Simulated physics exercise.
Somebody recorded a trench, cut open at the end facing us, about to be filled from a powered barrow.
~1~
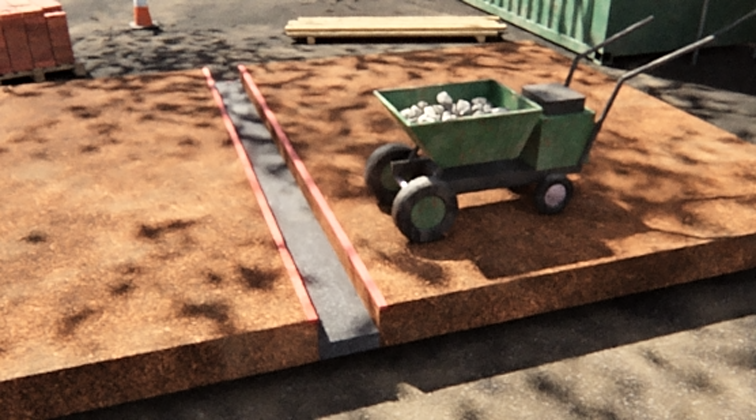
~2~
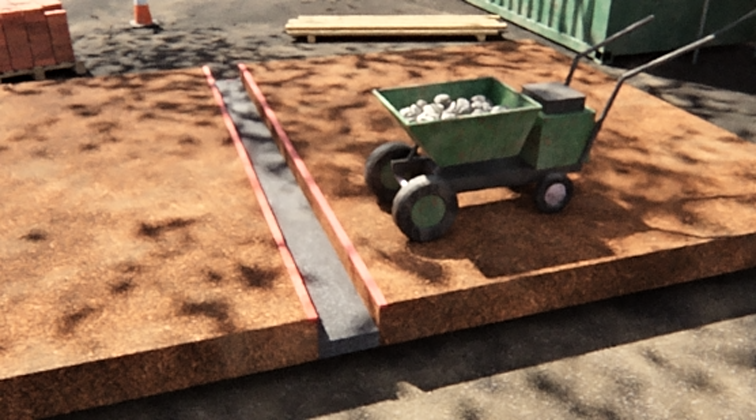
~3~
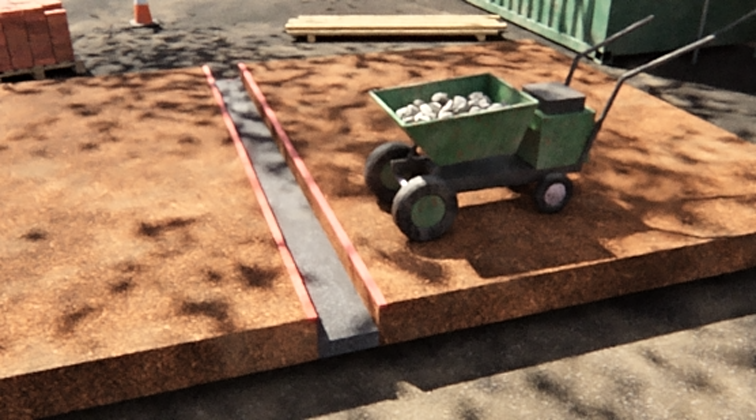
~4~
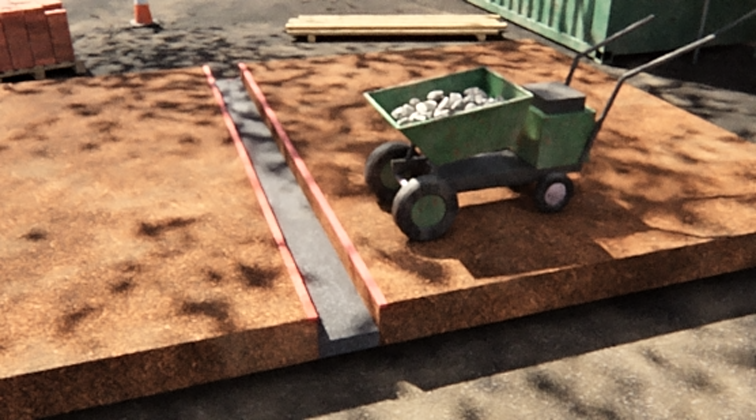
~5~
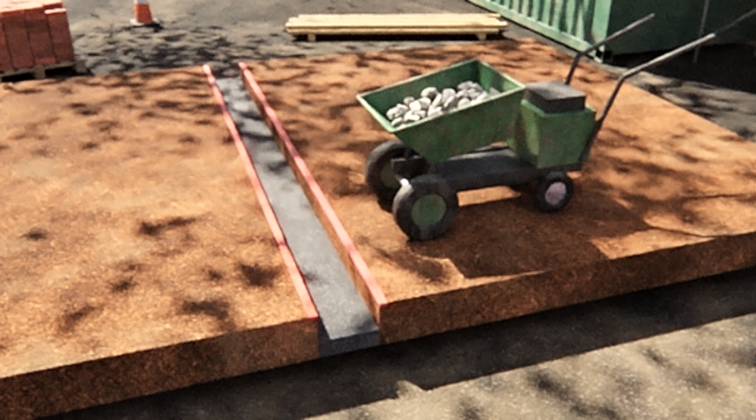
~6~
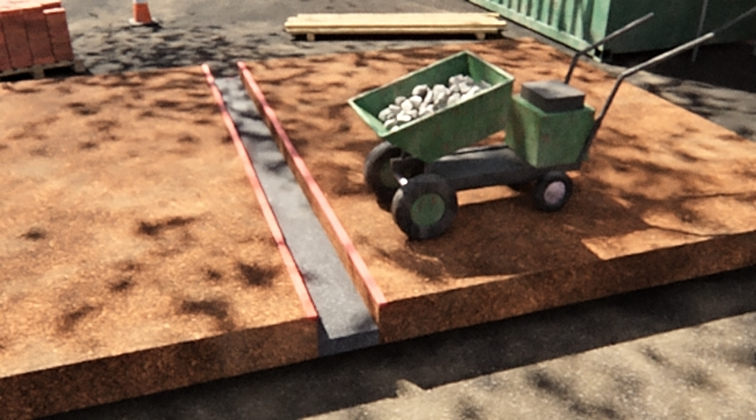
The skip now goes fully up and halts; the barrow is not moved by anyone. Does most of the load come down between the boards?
Yes, the bulk.
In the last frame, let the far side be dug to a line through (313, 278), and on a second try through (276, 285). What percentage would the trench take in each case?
Lab note: Try one 50 per cent, try two 100 per cent.
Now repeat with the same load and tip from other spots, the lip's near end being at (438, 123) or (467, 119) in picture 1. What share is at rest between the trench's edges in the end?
Okay, so the first one ends at 90 % and the second at 60 %.
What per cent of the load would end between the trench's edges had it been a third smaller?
Near 80 %.
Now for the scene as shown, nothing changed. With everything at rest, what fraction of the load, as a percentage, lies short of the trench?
0 %.
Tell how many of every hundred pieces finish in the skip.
My estimate is about 0 per cent.
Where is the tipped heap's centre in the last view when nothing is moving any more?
Centre at rest, last view: Approx. (295, 242).
Shortly afterwards, skip tipped steeply; the whole lot in the skip.
Next, skip tipped steeply; all but a few in the skip; only a few in or heaped over the trench; only a few falling.
Some moments later, skip tipped right over; near a quarter in the skip; near half in or heaped over the trench; near a quarter beyond it; only a few falling.
In the end, skip tipped right over; the bulk in or heaped over the trench; near a quarter beyond it.
